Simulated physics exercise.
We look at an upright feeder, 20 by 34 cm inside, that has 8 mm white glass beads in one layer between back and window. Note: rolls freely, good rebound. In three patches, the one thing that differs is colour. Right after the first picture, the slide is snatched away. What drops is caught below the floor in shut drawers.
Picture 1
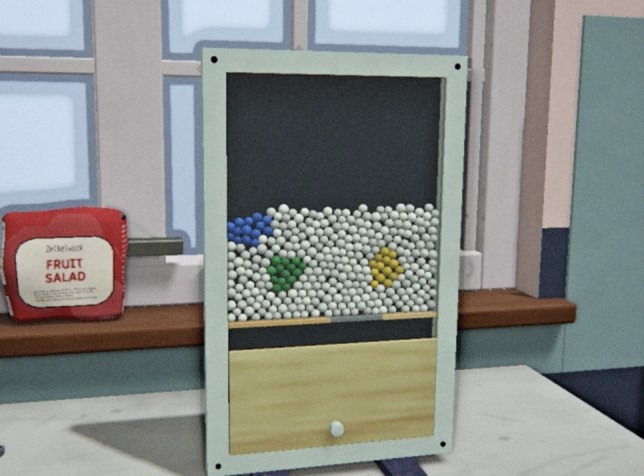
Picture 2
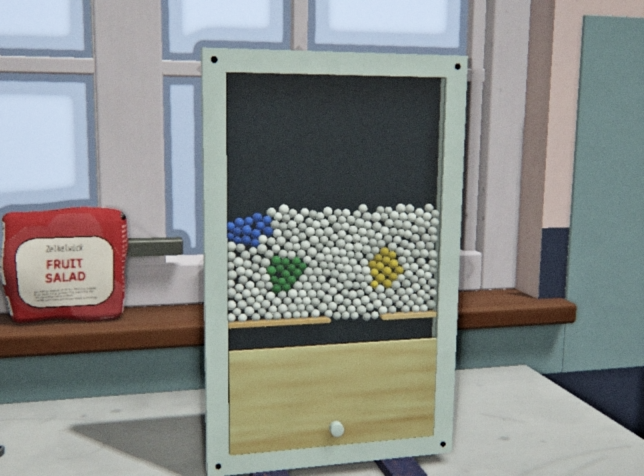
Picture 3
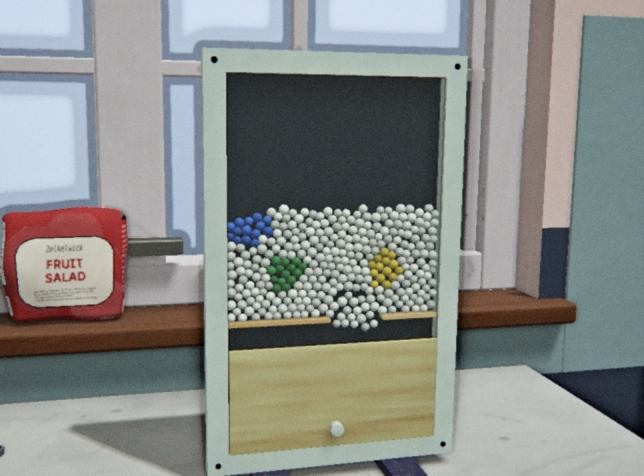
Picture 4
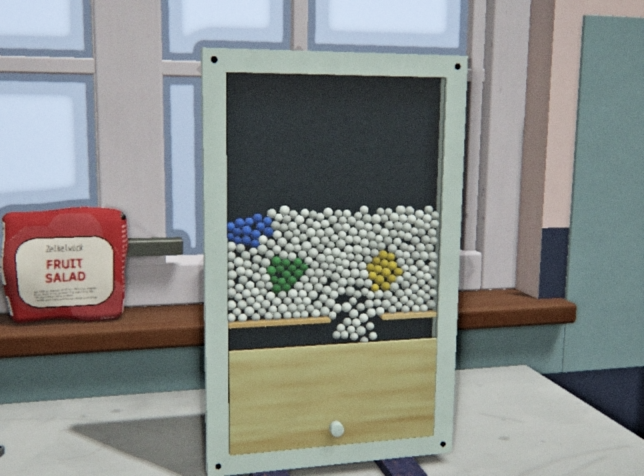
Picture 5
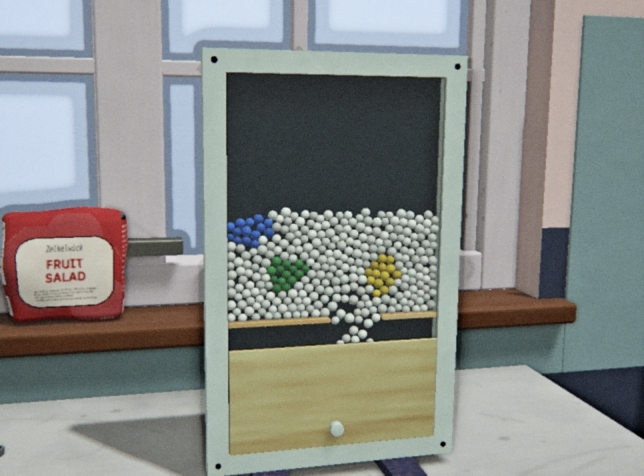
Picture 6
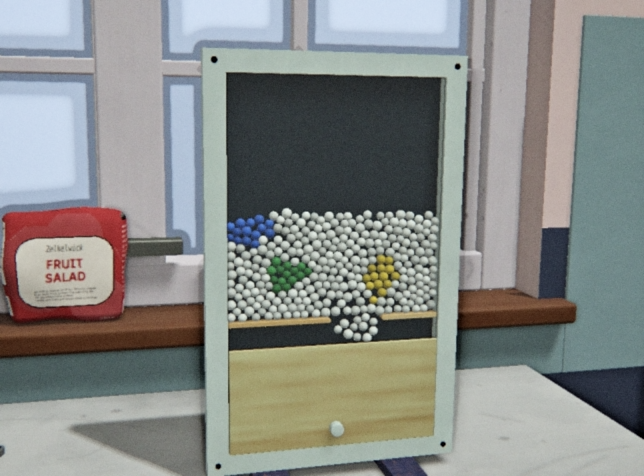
At the start, white beads with blue, green and yellow patches fill the middle of an upright framed case beside a red fruit salad packet. The slide in the floor beneath them disappears, leaving a gap, and white beads drop through in a small cluster while the coloured patches barely shift.
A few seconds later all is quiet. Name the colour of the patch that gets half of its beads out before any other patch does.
The yellow patch gets there first.
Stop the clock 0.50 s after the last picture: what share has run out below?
Roughly 55 per cent.
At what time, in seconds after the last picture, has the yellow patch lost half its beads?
Time: About 0.2 s.
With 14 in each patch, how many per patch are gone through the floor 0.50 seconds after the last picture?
Green: 2; yellow: 14; blue: 0.
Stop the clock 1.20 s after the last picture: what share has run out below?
Near 85 percent.
Then, 0.15 s later than the last picture, 20 % are out; out of 14, green 0, yellow 7, blue 0.
Then, 0.50 s later than the last picture, 55 % are out; out of 14, green 2, yellow 14, blue 0.
Then, 1.20 s later than the last picture, 85 % are out; out of 14, green 14, yellow 14, blue 13.
All still 2.5 s after it, 90 % are out; out of 14, green 14, yellow 14, blue 13; half out at green 0.76 s, yellow 0.15 s, blue 0.91 s.
